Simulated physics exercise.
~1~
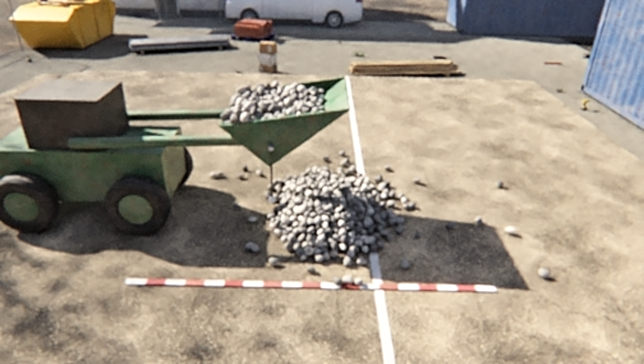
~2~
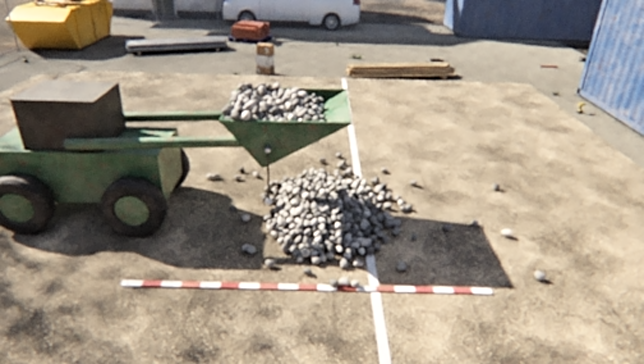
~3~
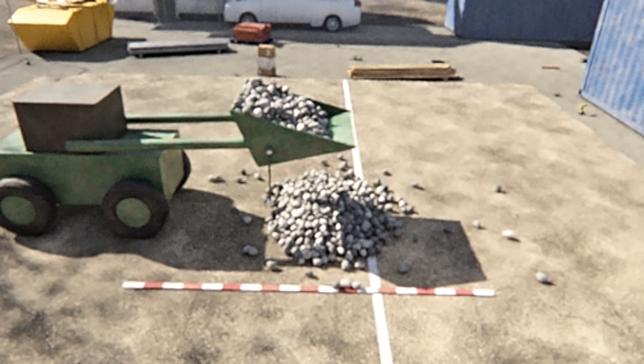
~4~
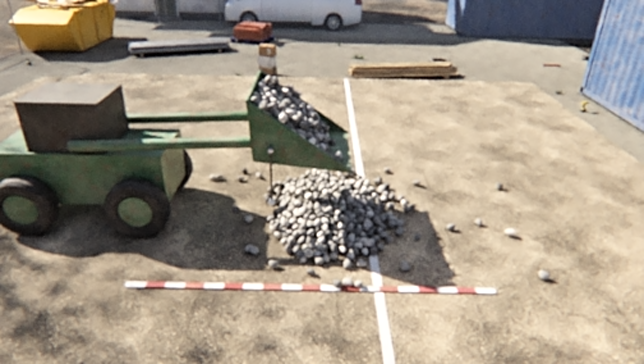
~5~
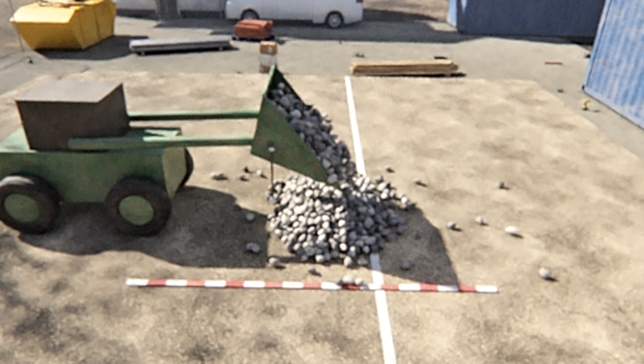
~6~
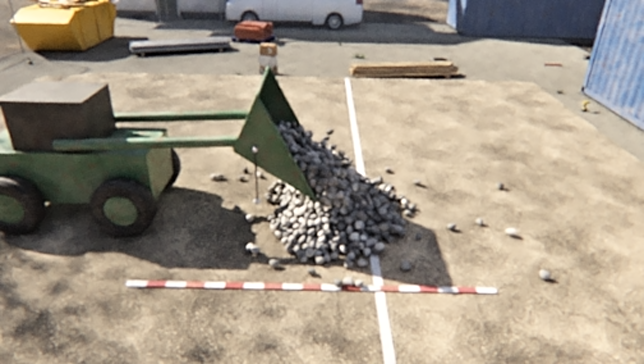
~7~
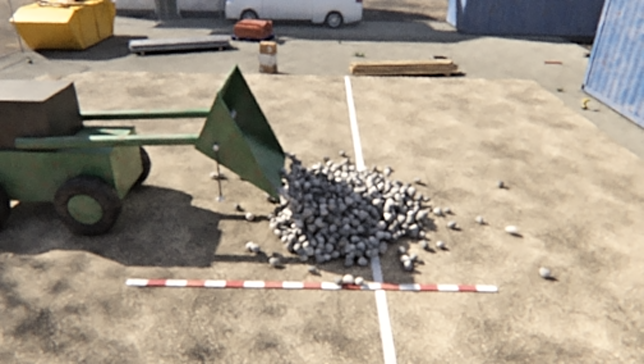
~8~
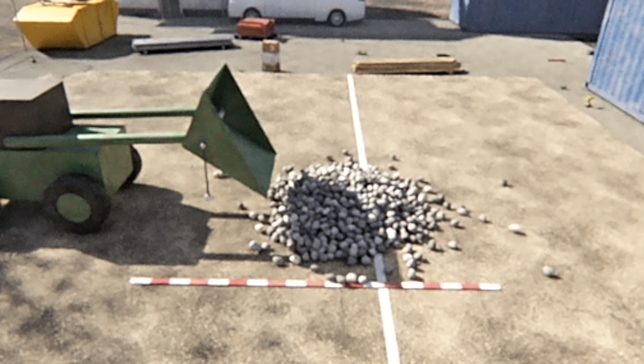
A green loader tips grey stones onto a pile, backs left, and leaves it wider.
